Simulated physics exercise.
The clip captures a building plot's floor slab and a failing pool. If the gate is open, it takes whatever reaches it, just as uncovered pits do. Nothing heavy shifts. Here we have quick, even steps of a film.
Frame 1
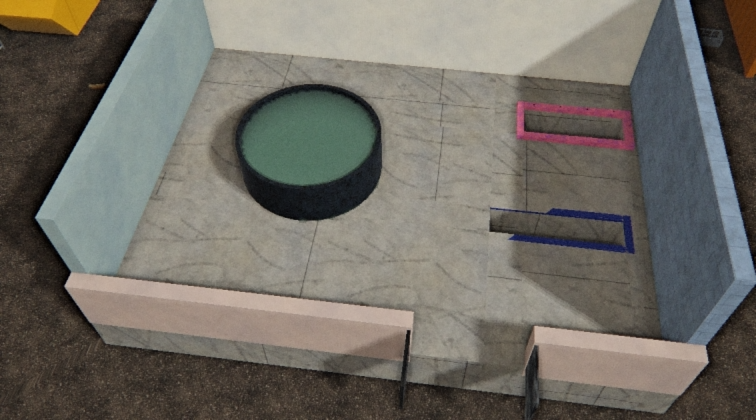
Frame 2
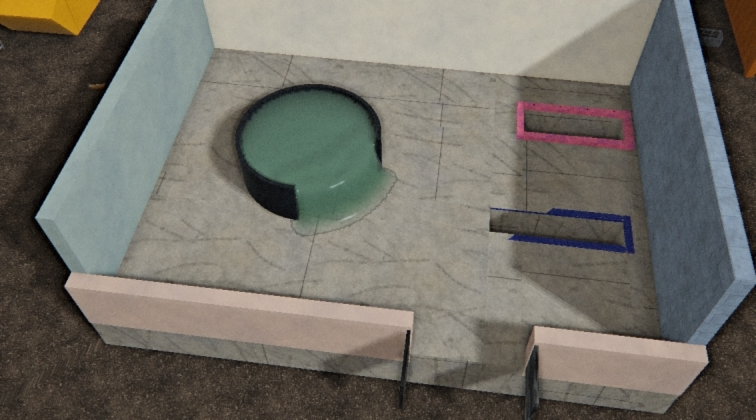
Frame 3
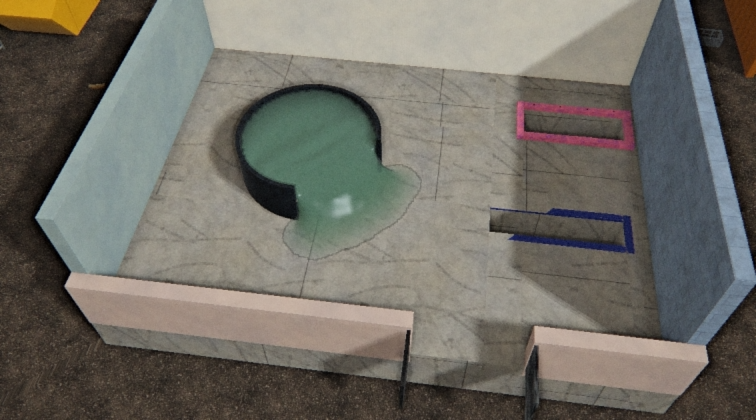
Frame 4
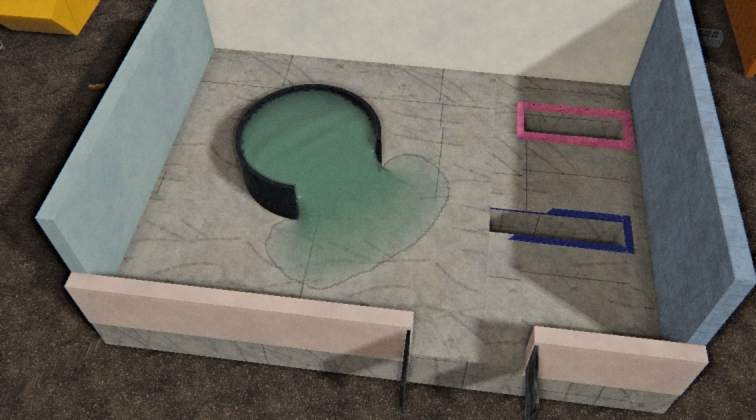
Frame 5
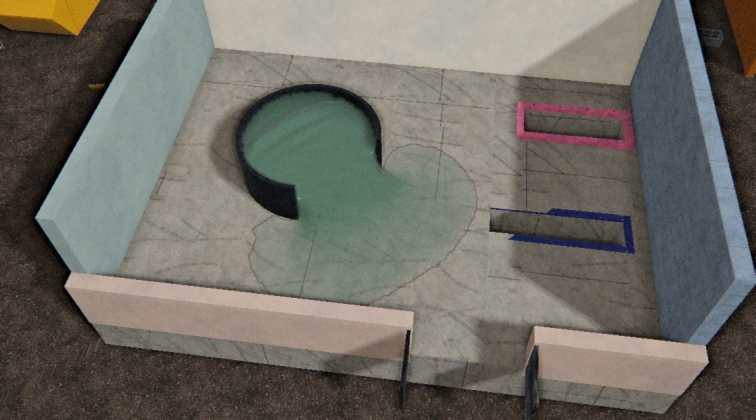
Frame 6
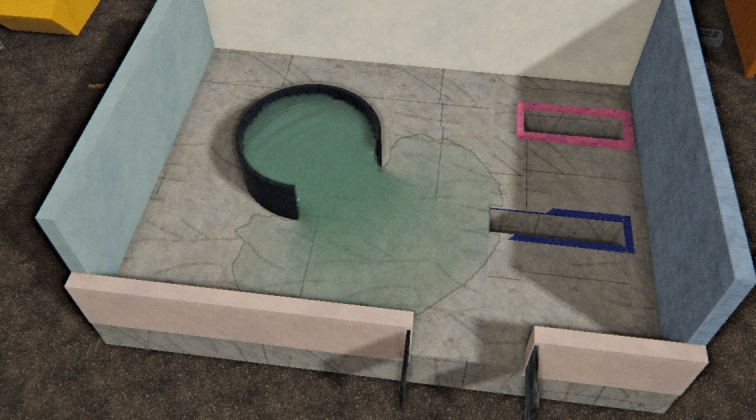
In this clip, green water sits still in a round, dark-walled pool on a walled floor slab, then pours through a gap in the pool's lower right side and spreads across the slab toward the front and right.
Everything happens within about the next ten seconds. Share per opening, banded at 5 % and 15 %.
Result: The gate carries off upward of fifteen per cent; the pink pit carries off beneath five per cent; the blue pit carries off upward of fifteen per cent.
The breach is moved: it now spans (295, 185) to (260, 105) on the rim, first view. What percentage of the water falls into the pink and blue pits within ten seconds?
The pink pit takes 0 per cent and the blue pit 25 per cent.
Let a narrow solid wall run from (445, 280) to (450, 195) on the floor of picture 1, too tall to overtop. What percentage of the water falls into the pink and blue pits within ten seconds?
Approximate split, pink: 0 in a hundred; blue: 8 in a hundred.
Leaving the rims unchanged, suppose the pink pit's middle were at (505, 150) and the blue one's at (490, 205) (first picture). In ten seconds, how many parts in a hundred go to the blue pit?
Note: Blue pit, 20 percent.
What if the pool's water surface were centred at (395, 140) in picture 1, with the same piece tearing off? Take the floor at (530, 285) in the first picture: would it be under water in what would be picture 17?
Outcome at the given point: Swamped.
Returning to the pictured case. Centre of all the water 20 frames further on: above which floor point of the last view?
That puts it at around (421, 247).
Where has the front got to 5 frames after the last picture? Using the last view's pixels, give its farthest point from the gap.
Close to (619, 308).
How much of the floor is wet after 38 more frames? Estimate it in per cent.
Roughly 65 percent.
A moment on, water covers 35 % of the floor; the gate 1 %, the pink pit 0 %, the blue pit 2 %.
Next, water covers 45 % of the floor; the gate 8 %, the pink pit 0 %, the blue pit 4 %.
Then, water covers 50 % of the floor; the gate 15 %, the pink pit 0 %, the blue pit 8 %.
Later, water covers 65 % of the floor; the gate 21 %, the pink pit 1 %, the blue pit 21 %.
In the end, water covers 70 % of the floor; the gate 25 %, the pink pit 1 %, the blue pit 33 %.
